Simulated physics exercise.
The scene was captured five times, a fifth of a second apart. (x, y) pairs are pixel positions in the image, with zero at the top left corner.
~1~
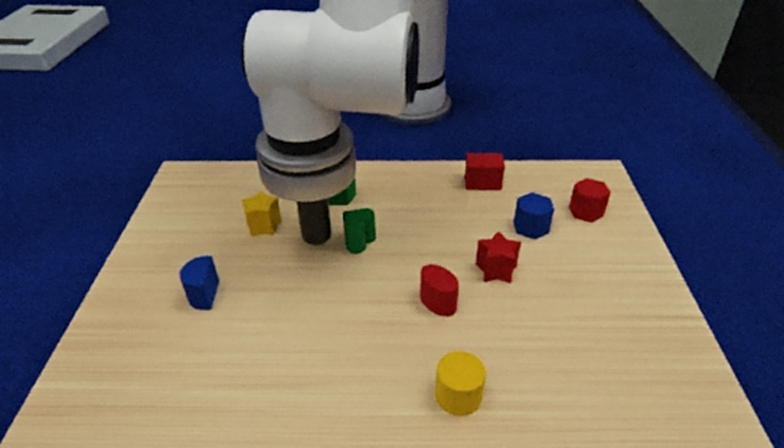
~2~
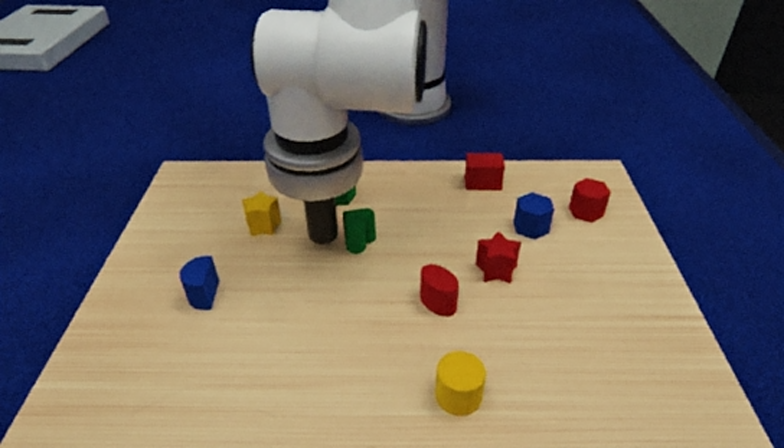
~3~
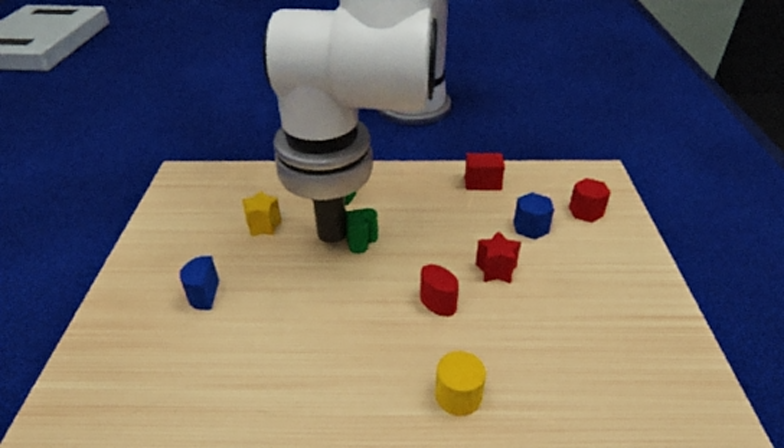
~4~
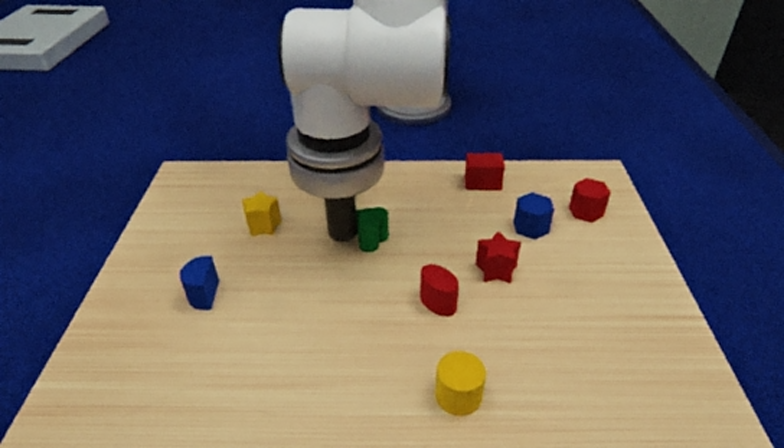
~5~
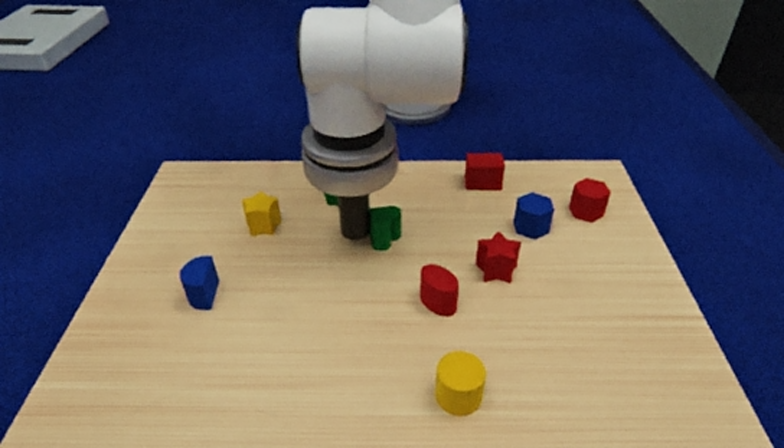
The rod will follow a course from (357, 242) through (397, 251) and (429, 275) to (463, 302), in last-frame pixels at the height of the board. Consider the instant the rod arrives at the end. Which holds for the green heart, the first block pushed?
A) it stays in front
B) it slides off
Option B.
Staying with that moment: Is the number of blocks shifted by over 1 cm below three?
Yes - that is the case.
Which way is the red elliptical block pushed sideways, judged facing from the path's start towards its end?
It gets pushed right.
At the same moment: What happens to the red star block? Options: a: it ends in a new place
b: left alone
(b)
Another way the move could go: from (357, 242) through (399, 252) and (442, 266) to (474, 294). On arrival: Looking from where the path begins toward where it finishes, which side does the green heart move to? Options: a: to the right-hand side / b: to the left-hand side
b - to the left-hand side.
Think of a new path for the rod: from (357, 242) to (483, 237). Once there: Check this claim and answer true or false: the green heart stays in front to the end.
The statement is correct.
On the path given first. One third of the way, rod at (398, 242); green heart at (418, 214), turned 40° anticlockwise.
Two thirds of the way, rod at (430, 265); green heart at (418, 214), turned 40° anticlockwise.
At the end, rod at (464, 292); green heart at (418, 214), turned 40° anticlockwise; red elliptical block at (450, 300), turned 25° clockwise; red star block not moved.
